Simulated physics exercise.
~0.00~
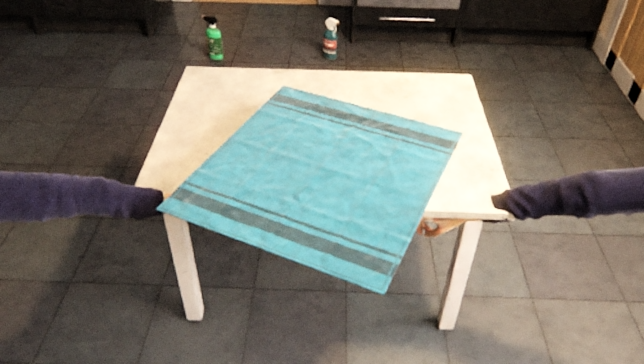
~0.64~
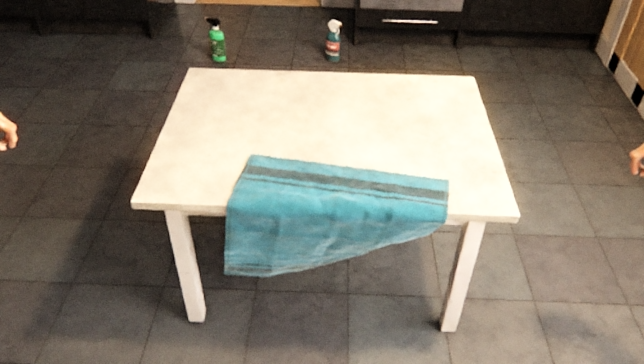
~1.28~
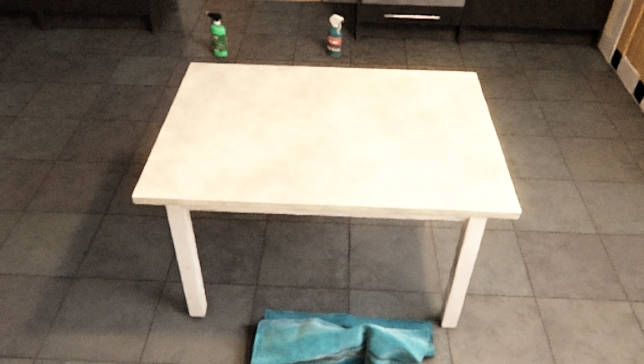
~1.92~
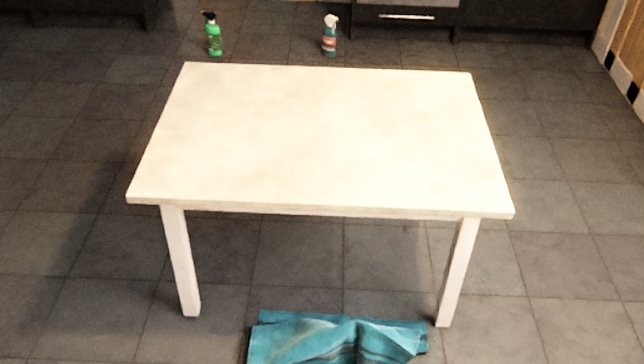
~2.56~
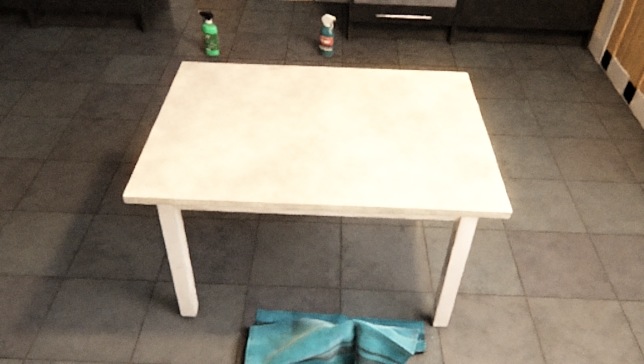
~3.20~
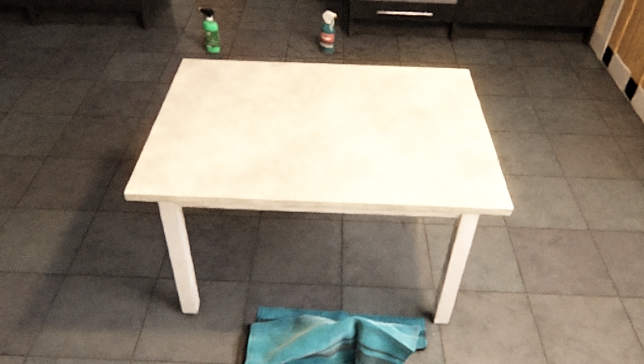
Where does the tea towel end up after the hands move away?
It slides off the front edge of the table and ends up crumpled on the tiled floor.
